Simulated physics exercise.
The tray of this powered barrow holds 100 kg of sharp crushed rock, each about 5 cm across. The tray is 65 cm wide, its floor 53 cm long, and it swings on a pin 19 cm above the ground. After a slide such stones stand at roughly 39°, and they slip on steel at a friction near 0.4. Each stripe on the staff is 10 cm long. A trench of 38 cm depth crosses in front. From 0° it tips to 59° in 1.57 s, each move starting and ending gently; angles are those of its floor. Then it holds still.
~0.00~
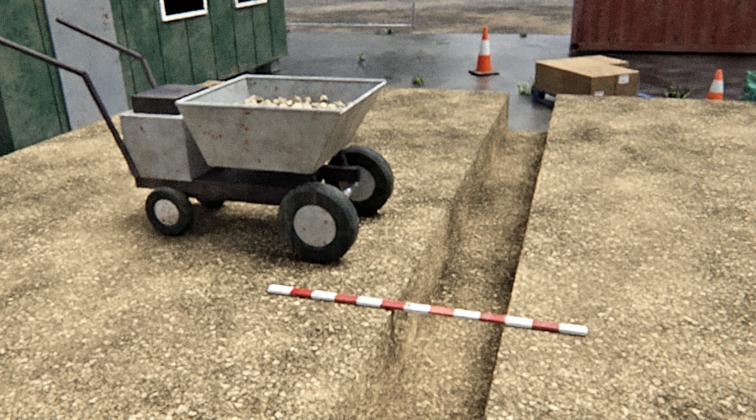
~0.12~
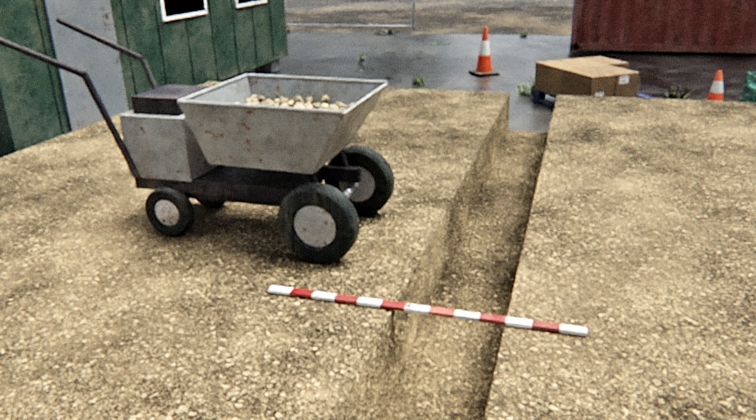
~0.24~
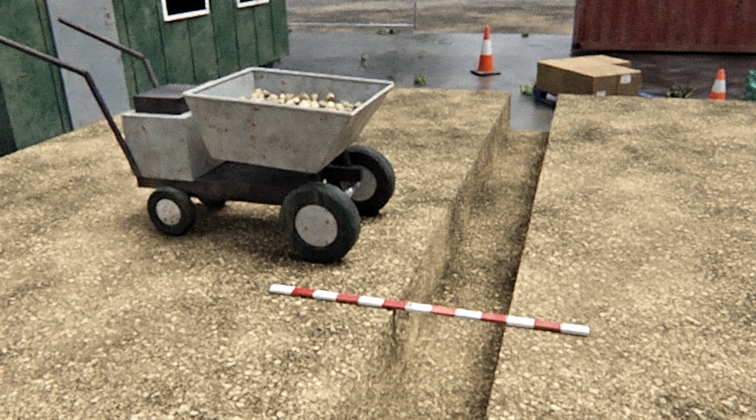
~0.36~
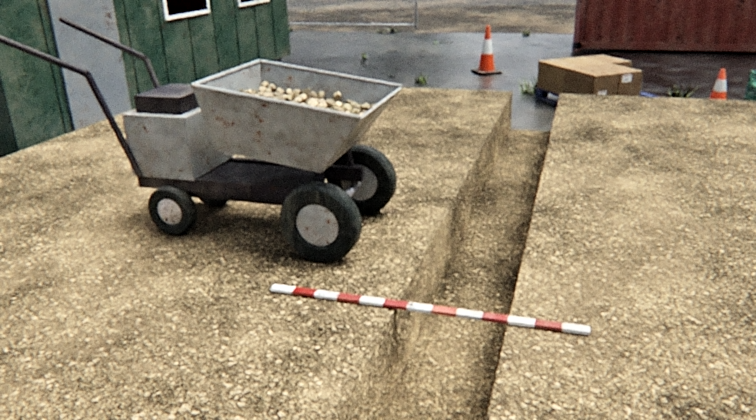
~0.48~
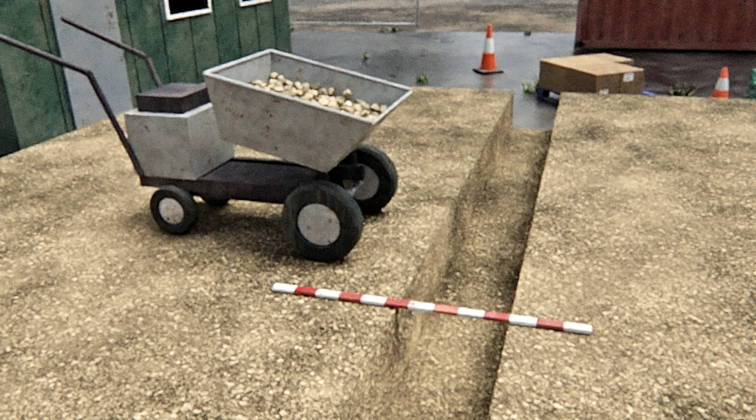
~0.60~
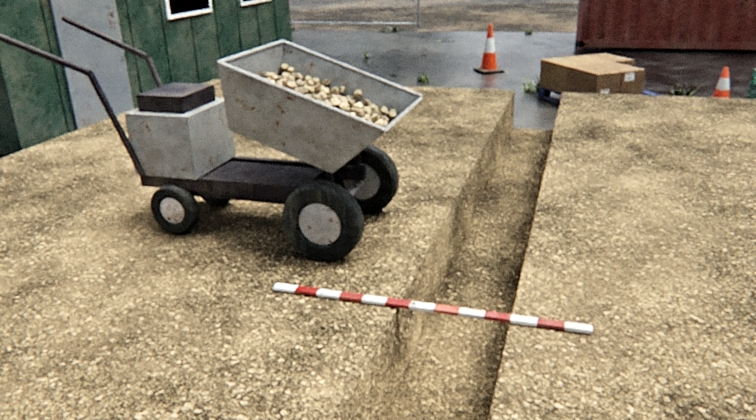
The grey tray of a powered barrow loaded with crushed rock tilts steadily toward the right beside a narrow trench.
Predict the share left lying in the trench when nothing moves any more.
Some 5 per cent of it.
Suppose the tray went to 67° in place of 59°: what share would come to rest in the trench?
Then about 35 per cent.
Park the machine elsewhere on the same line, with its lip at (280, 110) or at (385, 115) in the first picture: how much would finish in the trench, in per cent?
Near 0 per cent from the first place, 5 from the second.
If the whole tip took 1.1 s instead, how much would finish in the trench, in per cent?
It would be near 15 per cent.
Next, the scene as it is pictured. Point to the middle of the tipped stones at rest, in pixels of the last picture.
Their middle is at about (493, 326).
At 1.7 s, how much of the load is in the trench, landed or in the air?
Some 0 per cent.
After 1.2 s the floor is at 50°; 100 % in the tray; the foremost stones are at (413, 165).
After 1.7 s the floor is at 59°; 100 % in the tray; the foremost stones are at (447, 178).
After 2.0 s the floor is at 59°; 97 % in the tray, 3 % in the trench; the foremost stones are at (492, 285).
After 4.0 s the floor is at 59°; 95 % in the tray, 5 % in the trench; the foremost stones are at (514, 325).
